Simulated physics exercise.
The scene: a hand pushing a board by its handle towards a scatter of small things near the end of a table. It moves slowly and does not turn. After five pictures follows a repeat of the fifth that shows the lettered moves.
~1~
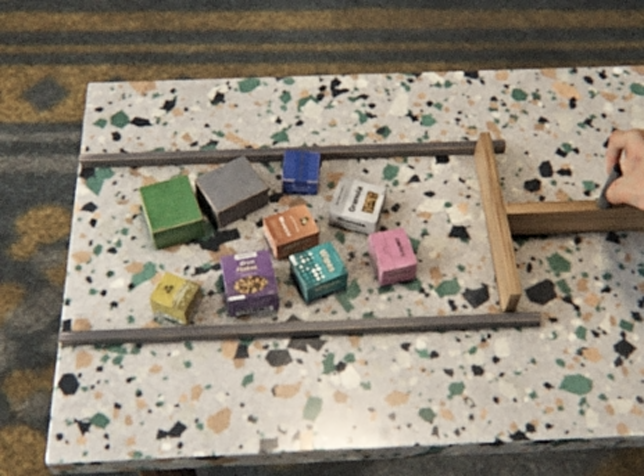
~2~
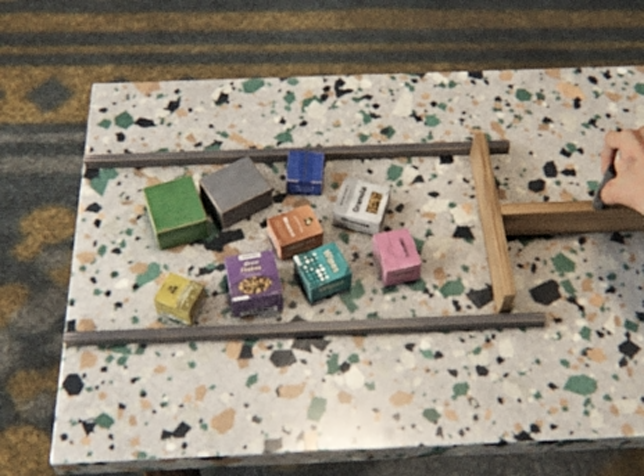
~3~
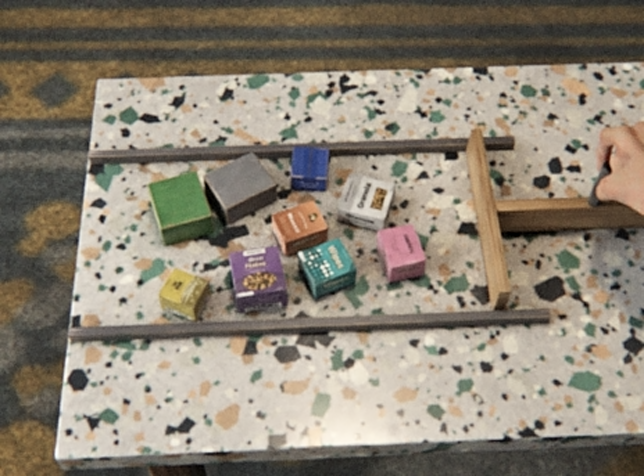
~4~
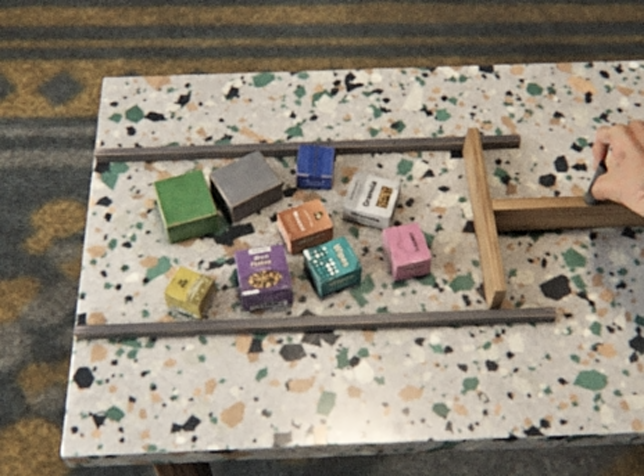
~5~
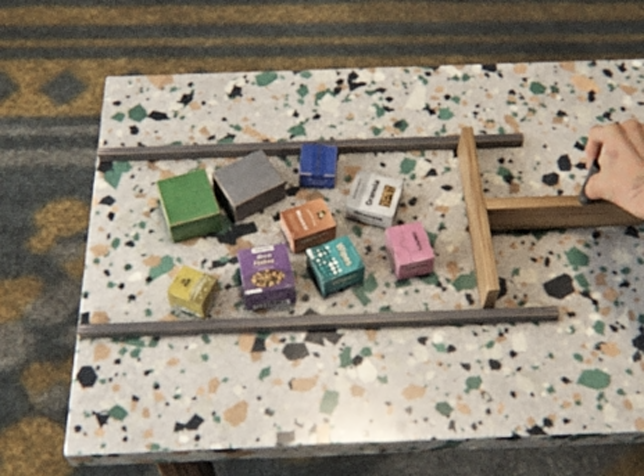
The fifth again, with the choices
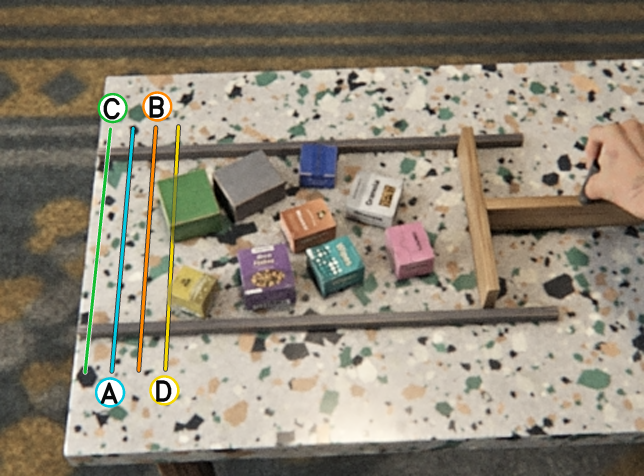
On a speckled tabletop, a hand holding a wooden pusher by its handle moves it slightly left between two dark rails, towards a scatter of small coloured boxes, which stay in their arrangement as the view shifts a little.
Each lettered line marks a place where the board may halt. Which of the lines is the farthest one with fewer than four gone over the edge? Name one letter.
Up to line D.
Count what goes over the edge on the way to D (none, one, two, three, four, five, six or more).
By then, three.
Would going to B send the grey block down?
By then, yes.
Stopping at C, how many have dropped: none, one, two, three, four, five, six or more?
In all, six or more.
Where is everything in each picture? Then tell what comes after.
Pink box (393, 257); yellow box (177, 298); green block (172, 211), in the first picture.
Board (495, 209); turquoise box (323, 271), in the second picture.
Board (490, 205); purple packet (259, 279), in the third picture.
Board (486, 204); grey block (246, 186), in the fourth picture.
Board (480, 203); pink box (410, 251); yellow box (194, 292); green block (190, 205), in the fifth picture.
On the copy, A at (123, 240); B at (148, 239); C at (99, 241); D at (173, 238).
On D. First, board (370, 207); purple packet (256, 278); turquoise box (304, 267).
Then, board (260, 211); yellow box (97, 303); green block (122, 210).
Finally, board (172, 215); purple packet over the edge; green block over the edge; three fallen.
By contrast, A drops six; B drops five; C drops nine.
